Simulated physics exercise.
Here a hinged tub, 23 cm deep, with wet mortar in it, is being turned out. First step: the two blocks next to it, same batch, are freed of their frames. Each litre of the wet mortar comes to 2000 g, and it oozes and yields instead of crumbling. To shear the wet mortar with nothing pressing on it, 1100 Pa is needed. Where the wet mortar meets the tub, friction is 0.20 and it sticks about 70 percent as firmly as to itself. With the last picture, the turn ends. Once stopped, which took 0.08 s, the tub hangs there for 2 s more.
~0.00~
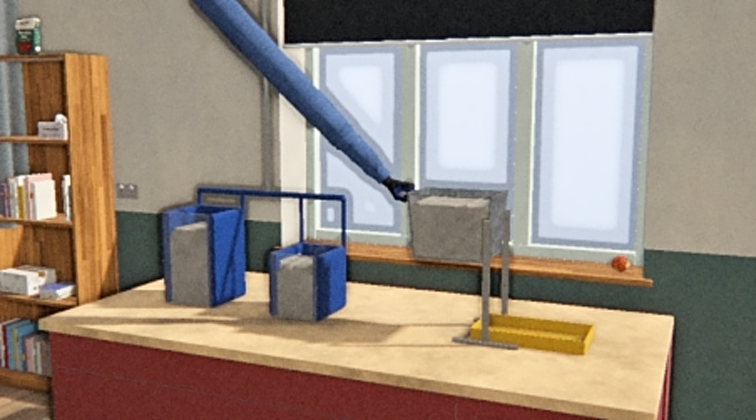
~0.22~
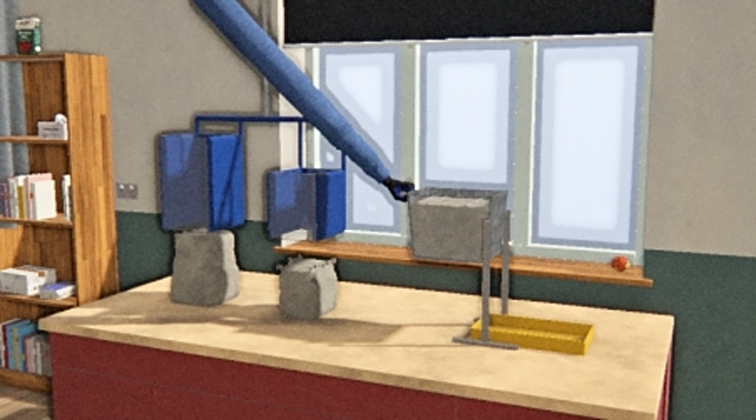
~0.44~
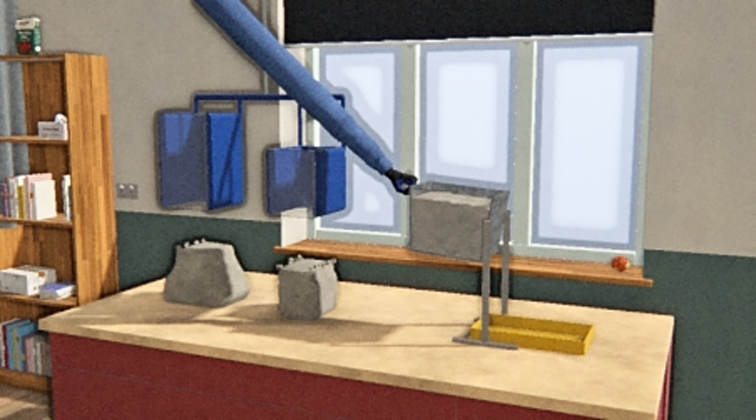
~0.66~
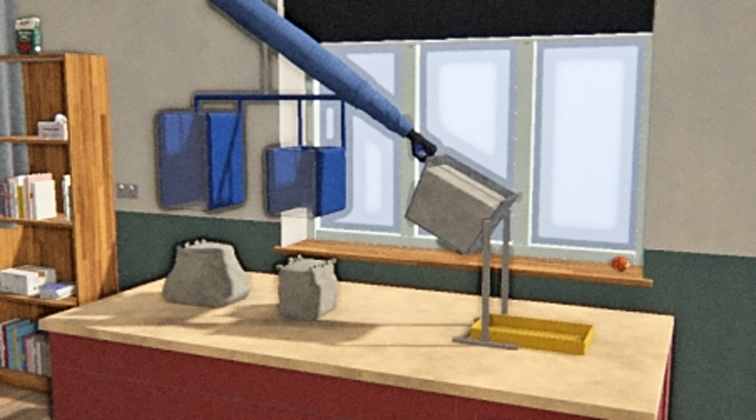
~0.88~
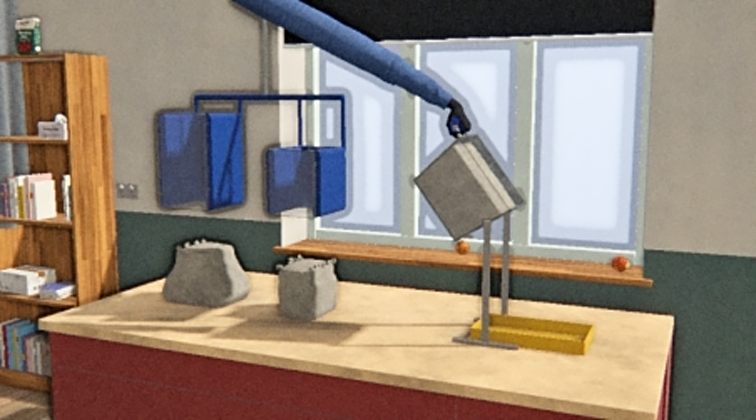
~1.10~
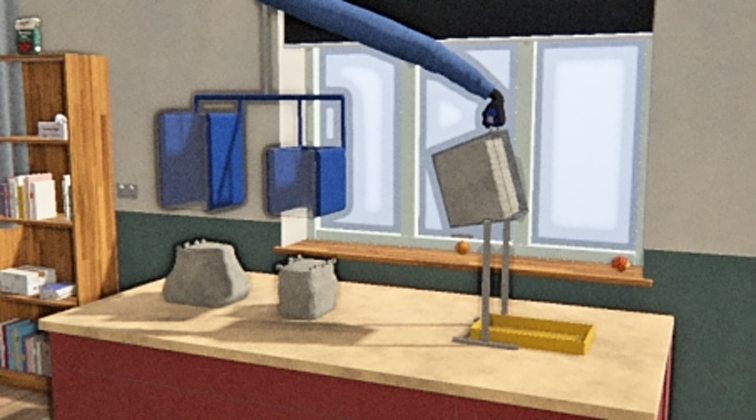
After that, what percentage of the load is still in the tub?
Roughly 100 %.
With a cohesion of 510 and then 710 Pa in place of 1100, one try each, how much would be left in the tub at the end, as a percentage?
In turn about 65 %, 70 %.
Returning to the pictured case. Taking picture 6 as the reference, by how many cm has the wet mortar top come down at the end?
Roughly 1 cm.
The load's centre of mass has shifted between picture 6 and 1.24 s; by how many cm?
Some 1 cm.
After 1.24 s, the tub is at 74 degrees and holds 100 %.
After 1.41 s, the tub is at 74 degrees and holds 100 %.
After 1.58 s, the tub is at 74 degrees and holds 100 %.
After 1.75 s, the tub is at 74 degrees and holds 100 %.
After 3.10 s, at the end, the tub is at 74 degrees and holds 100 %.
